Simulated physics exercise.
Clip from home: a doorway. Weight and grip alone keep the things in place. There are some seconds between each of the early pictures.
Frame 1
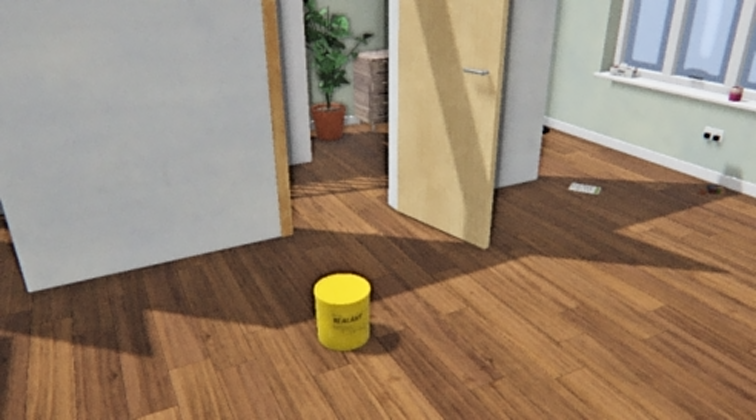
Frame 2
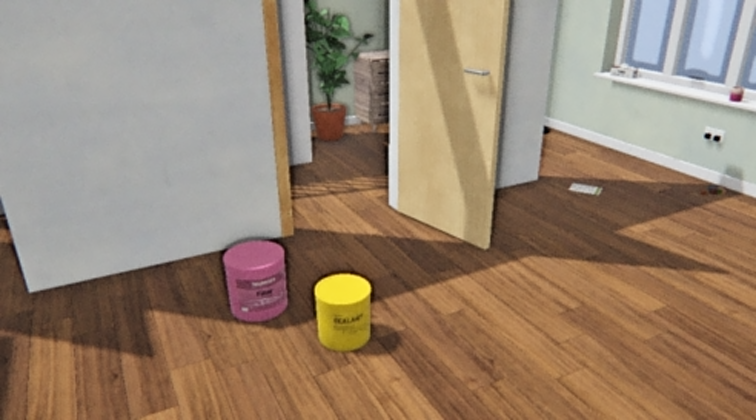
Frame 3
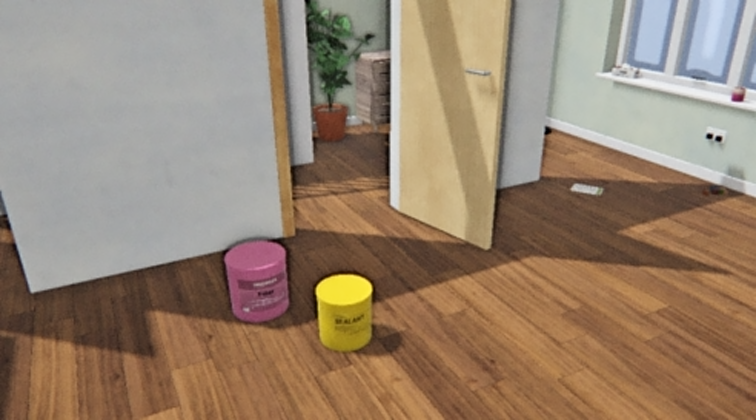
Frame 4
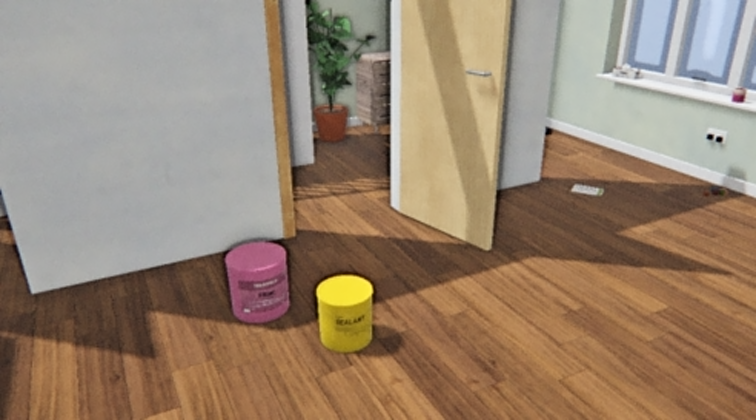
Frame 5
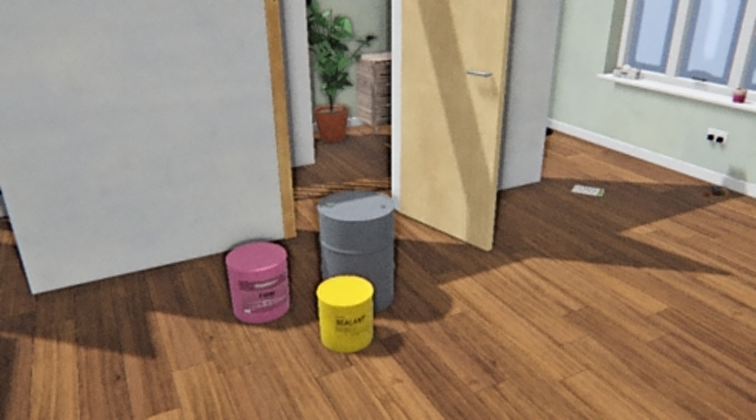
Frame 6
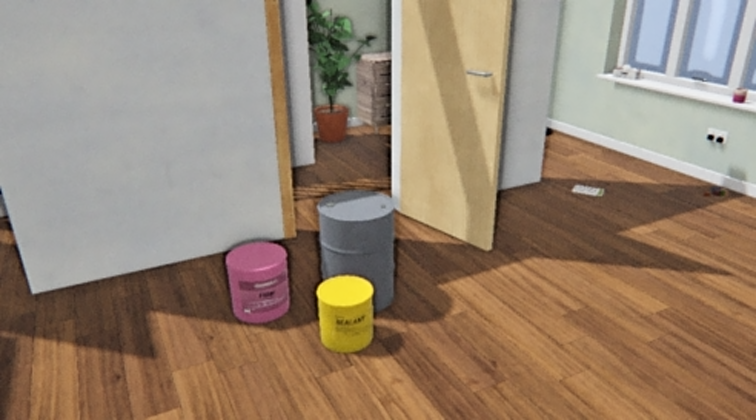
A yellow pail stands alone on the wooden floor near a wide-open door, then a pink pail appears to its left. The two sit still for a while, until a larger grey drum appears just behind the yellow one. The door stays motionless, and nobody is seen.
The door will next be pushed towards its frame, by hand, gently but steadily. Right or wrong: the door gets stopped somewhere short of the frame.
Wrong, it closes properly.
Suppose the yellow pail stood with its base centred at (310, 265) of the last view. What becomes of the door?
It makes it all the way then.
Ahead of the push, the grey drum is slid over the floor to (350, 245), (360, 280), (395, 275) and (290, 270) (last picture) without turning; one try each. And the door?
In the first case it stops short; in the second case it is blocked; in the third case it jams; in the fourth case it reaches the frame.
Then, 0.60 s later than the last frame, door 87° open.
Then, 1.10 s later than the last frame, door 61° open.
Then, 1.60 s later than the last frame, door 34° open.
Then, 2.00 s later than the last frame, door 12° open.
When it is over, door 0° open; all 3 as before. End places, in pixels of the last picture, grey drum near (358, 251).
